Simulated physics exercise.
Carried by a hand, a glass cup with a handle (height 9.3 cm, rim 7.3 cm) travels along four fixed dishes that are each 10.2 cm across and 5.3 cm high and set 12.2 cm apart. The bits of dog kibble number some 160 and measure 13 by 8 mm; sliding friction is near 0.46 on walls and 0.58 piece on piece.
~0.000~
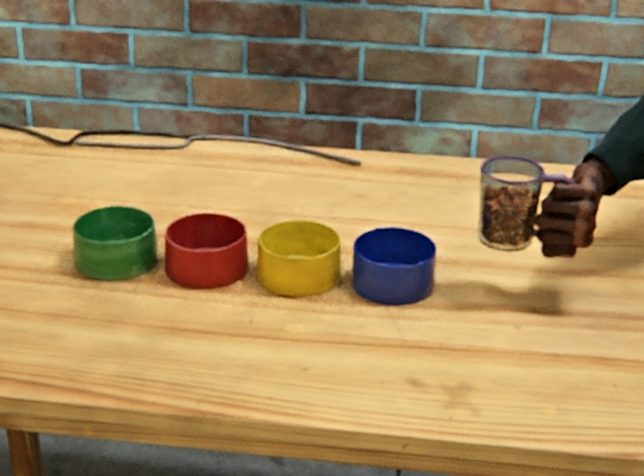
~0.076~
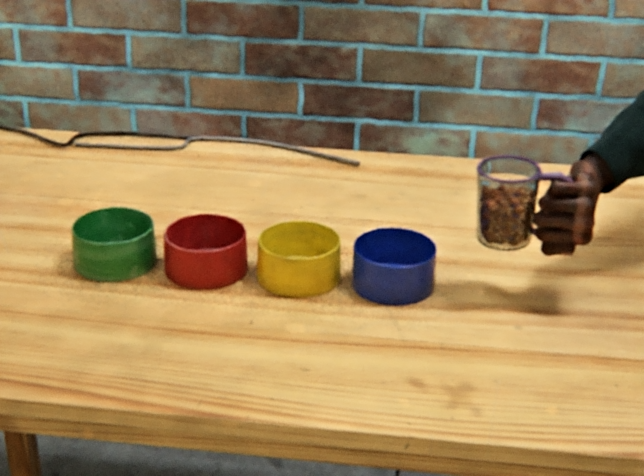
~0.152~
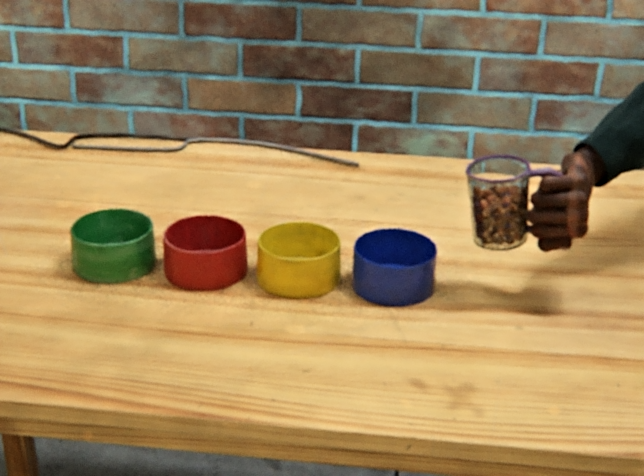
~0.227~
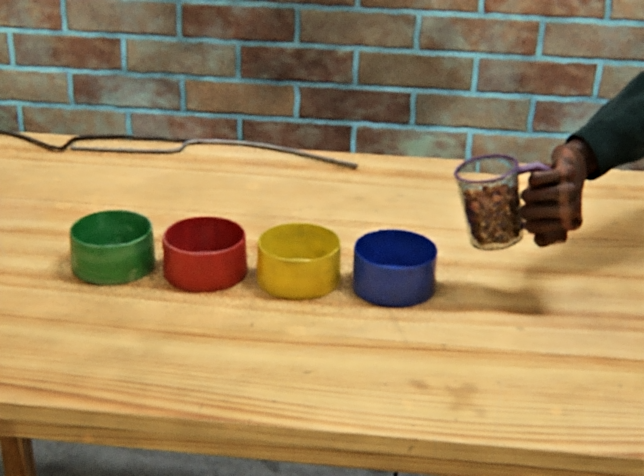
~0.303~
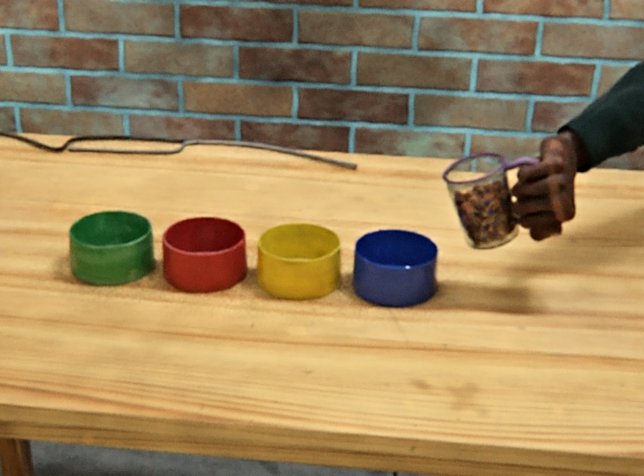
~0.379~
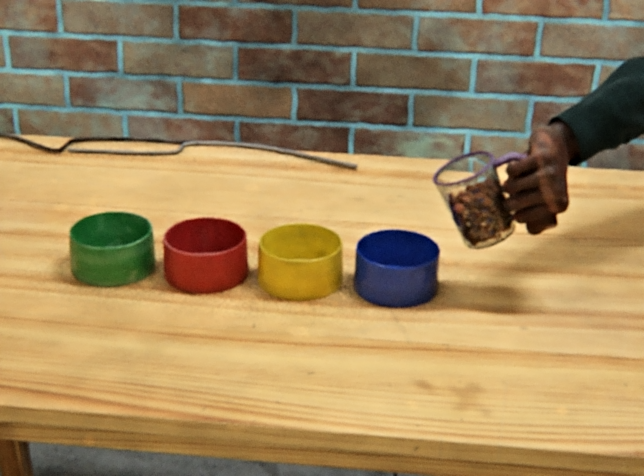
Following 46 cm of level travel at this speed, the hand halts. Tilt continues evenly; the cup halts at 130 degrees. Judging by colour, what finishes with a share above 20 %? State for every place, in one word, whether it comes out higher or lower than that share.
Red: Lower, blue: Lower, green: Lower, yellow: Higher, counter: Lower.
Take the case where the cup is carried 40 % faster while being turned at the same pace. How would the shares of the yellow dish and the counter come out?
Yellow 0, counter 0.
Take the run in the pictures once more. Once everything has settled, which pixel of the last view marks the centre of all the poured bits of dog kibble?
I'd say roughly (289, 264).
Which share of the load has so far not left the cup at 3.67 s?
It should be near 0 per cent.
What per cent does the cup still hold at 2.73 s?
Roughly 0 per cent, I'd say.
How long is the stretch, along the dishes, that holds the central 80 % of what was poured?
That stretch measures near 6 centimetres.
After 1.79 s, tilt 130 degrees; cup holds 20 %, yellow 80 %.
Then, at 2.73 s, tilt 130 degrees; cup holds 0 %, yellow 100 %.
After 3.67 s, tilt 130 degrees; cup holds 0 %, yellow 100 %.
In the end, at 4.0 s, red 0 %, blue 0 %, green 0 %, yellow 100 %, counter 0 %.
